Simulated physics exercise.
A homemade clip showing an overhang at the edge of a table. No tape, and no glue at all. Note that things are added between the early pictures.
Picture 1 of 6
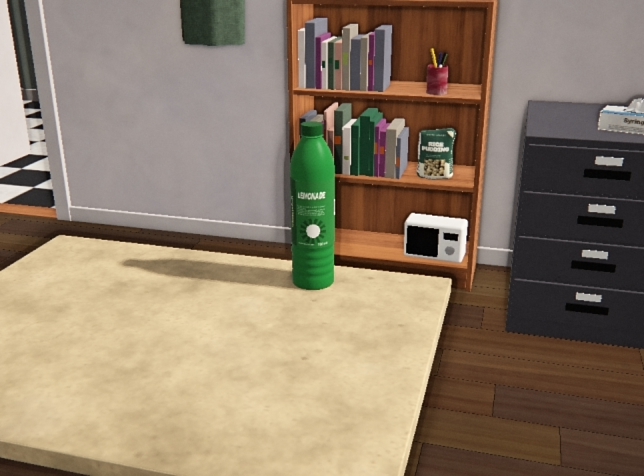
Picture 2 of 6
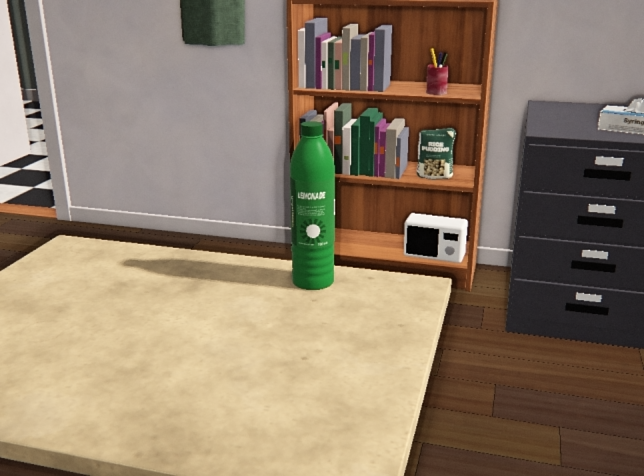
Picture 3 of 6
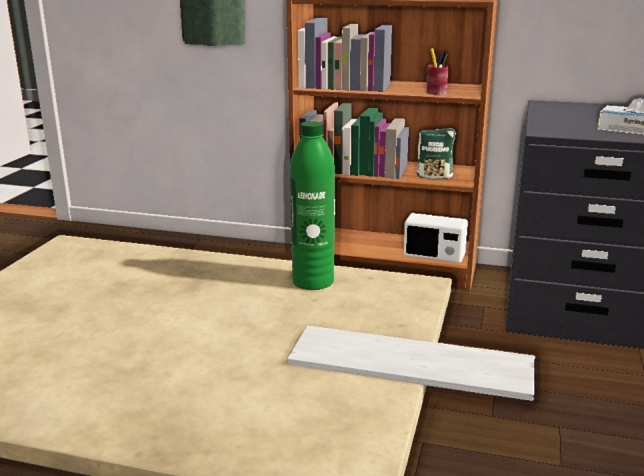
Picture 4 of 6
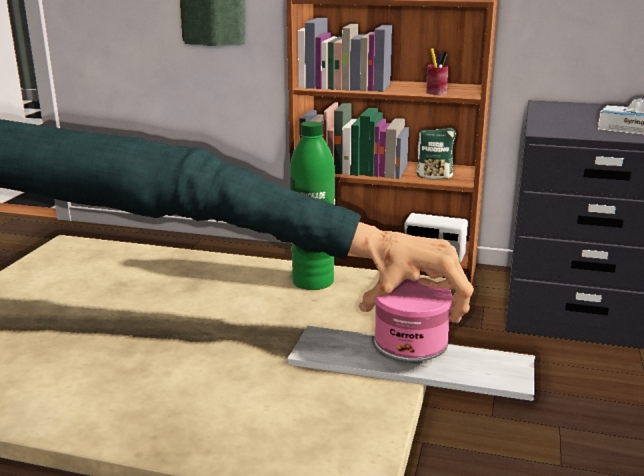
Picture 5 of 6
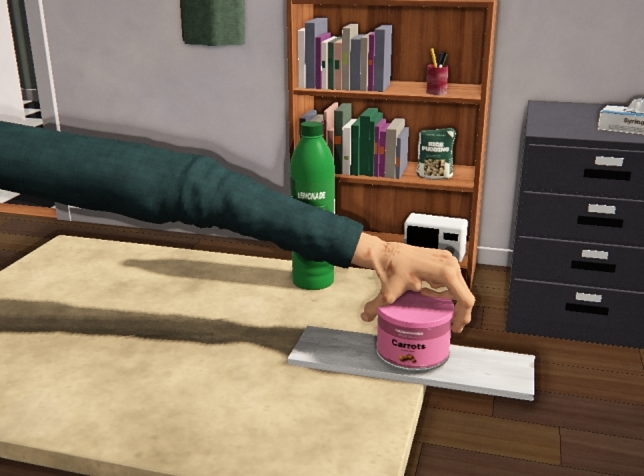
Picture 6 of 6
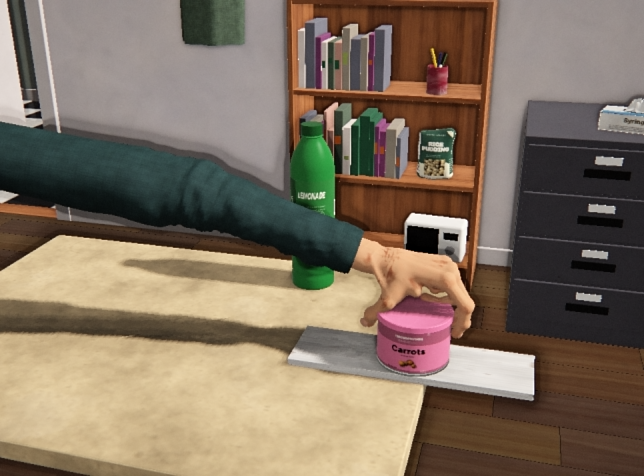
An arm in a dark green sleeve reaches in from the left over a pale tabletop, seen from slightly above by a still camera in a room with a dark wood floor. A green bottle stands at the back, before a wooden bookcase and dark drawers at right. A whitish board appears across the table's right edge, then the hand lowers a pink tub labelled Carrots onto it and keeps hold.
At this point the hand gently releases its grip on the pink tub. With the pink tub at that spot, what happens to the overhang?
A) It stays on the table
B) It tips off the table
It stays on the table.
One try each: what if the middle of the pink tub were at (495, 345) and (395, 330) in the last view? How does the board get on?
On the first try it falls; on the second try it remains balanced.
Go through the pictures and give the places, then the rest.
In the first frame, the last thing is not in view yet; green bottle (313, 206).
In the second frame, the last thing is not in view yet; green bottle (313, 206).
In the third frame, the last thing is not in view yet; green bottle (313, 206).
In the fourth frame, still above its spot; pink tub (412, 318); green bottle (313, 206).
In the fifth frame, still above its spot; pink tub (414, 328); green bottle (313, 206).
In the sixth frame, in place under the hand; pink tub (414, 333); green bottle (313, 206).
Then, 0.30 s after the last picture, nothing has stirred.
Then, 0.70 s after the last picture, pink tub resting near (414, 334).
At rest, all 3 in place. Seen from the same camera at the end, pink tub near (414, 334). The board holds.
